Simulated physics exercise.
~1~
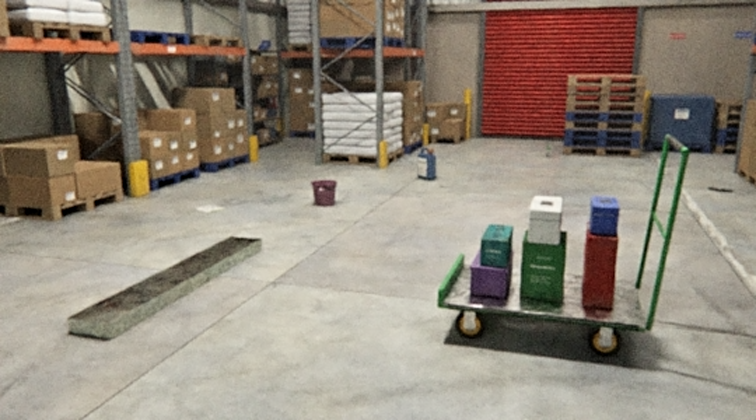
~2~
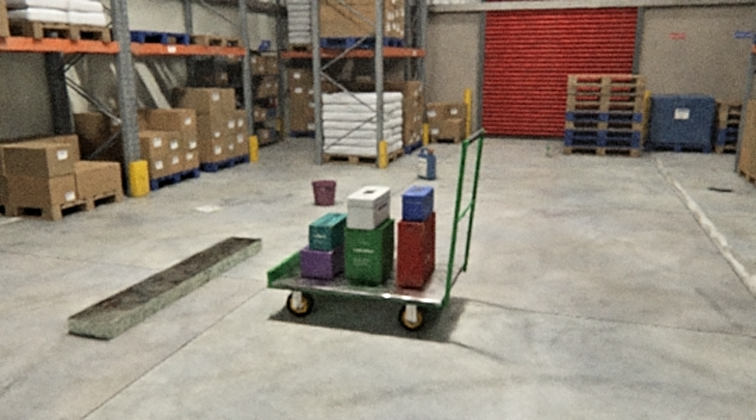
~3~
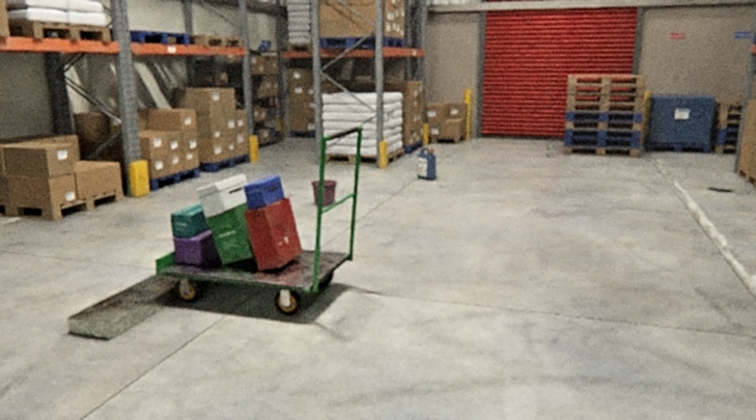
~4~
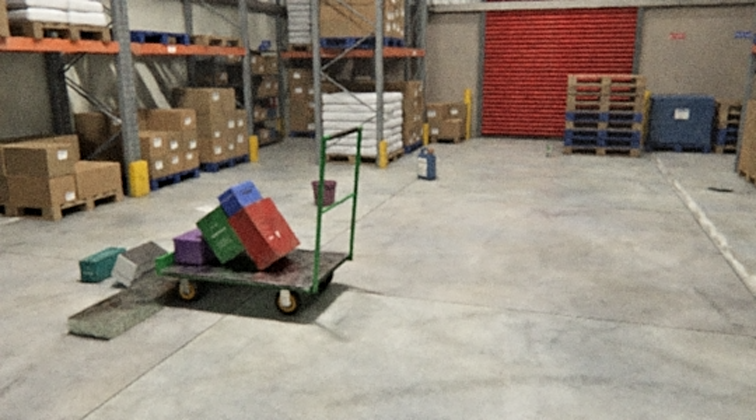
The clip opens on a flat cart with a green handle rolling left across a warehouse floor, carrying a purple tote, a teal parcel, a white toolbox, a green parcel, a blue toolbox and a red parcel. It nears a long, low kerb lying on the concrete. The cart reaches the kerb and stops, and the stacked load tips forward to the left. The teal parcel and the white toolbox then go over the front edge, ending beyond the deck. The purple tote, blue toolbox and leaning green and red parcels remain aboard.
